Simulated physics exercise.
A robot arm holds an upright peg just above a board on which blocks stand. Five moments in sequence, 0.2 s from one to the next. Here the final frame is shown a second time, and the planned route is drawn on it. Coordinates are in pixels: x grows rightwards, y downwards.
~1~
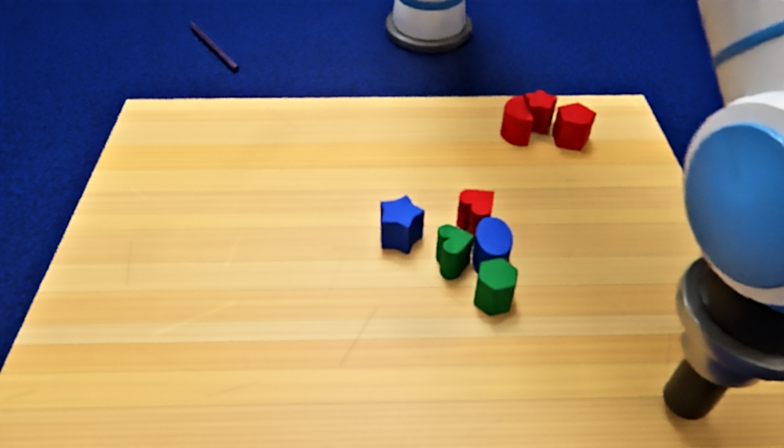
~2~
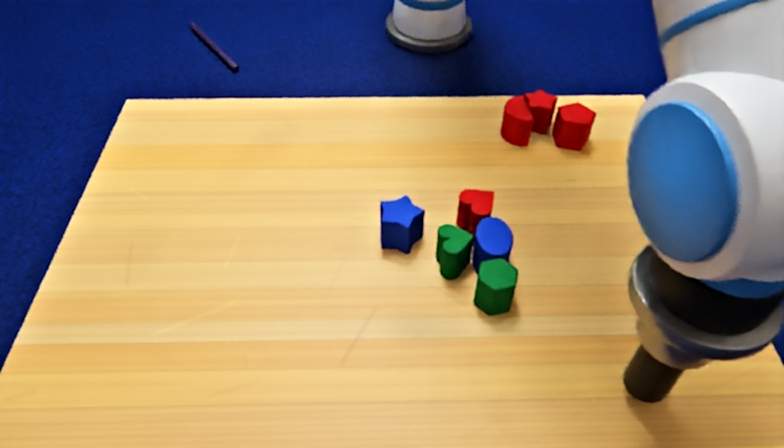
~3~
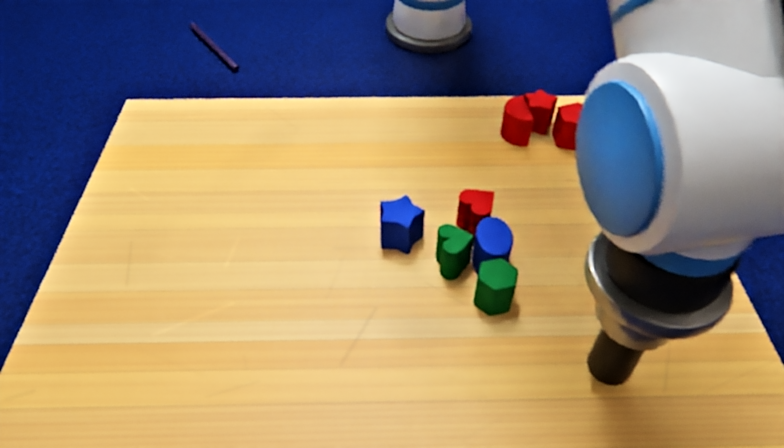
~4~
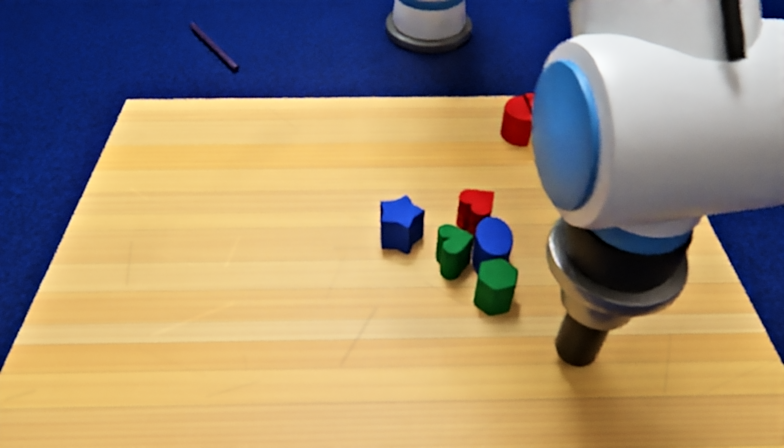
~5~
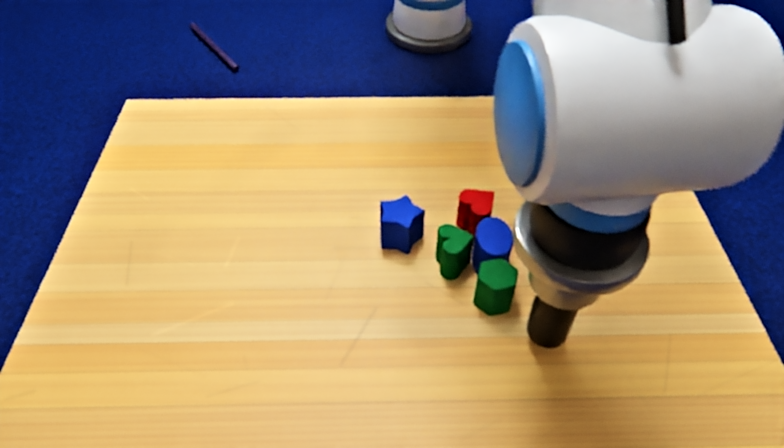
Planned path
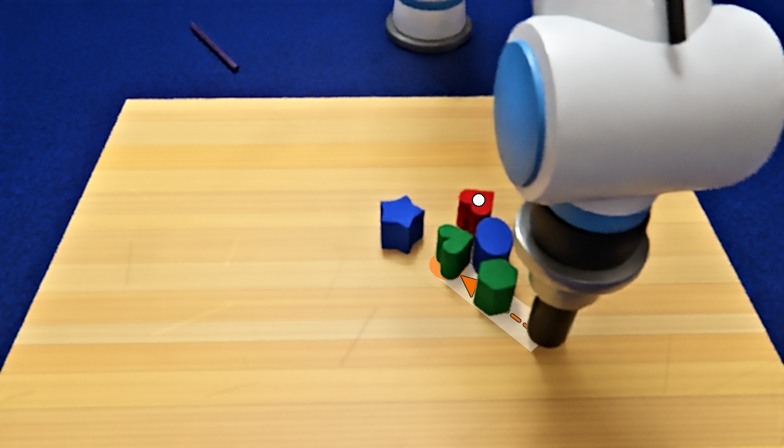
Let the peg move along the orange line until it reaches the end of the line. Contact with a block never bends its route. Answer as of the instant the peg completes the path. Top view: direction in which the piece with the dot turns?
Seen from above, its turn is counter-clockwise.
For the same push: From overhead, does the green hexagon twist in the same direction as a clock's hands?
I believe not.
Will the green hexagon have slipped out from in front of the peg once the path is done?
I expect not.
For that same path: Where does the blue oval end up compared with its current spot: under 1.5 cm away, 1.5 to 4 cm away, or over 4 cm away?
It shifts 1.5 to 4 cm.
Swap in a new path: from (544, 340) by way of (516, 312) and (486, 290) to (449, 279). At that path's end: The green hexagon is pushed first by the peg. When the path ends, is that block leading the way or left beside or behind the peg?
That block remains ahead.
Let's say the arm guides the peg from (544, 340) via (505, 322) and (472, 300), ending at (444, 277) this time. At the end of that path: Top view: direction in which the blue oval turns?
It spins with the clock.
Drawn move, in a line from (544, 340) to (448, 266); the dot is on the red heart.
On the path given first. One third of the way, peg at (511, 306); red heart at (479, 197), turned 15° anticlockwise; blue oval at (491, 228), turned 20° clockwise; green hexagon at (483, 263).
Two thirds of the way, peg at (479, 281); green heart at (427, 223), turned 25° clockwise; red heart at (479, 196), turned 20° anticlockwise; blue oval at (490, 227), turned 30° clockwise; green hexagon at (447, 245), turned 30° anticlockwise.
At the end, peg at (449, 258); green heart at (396, 206), turned 35° clockwise; red heart at (481, 194), turned 35° anticlockwise; blue oval at (484, 219), turned 70° clockwise; green hexagon at (416, 228), turned 50° anticlockwise.
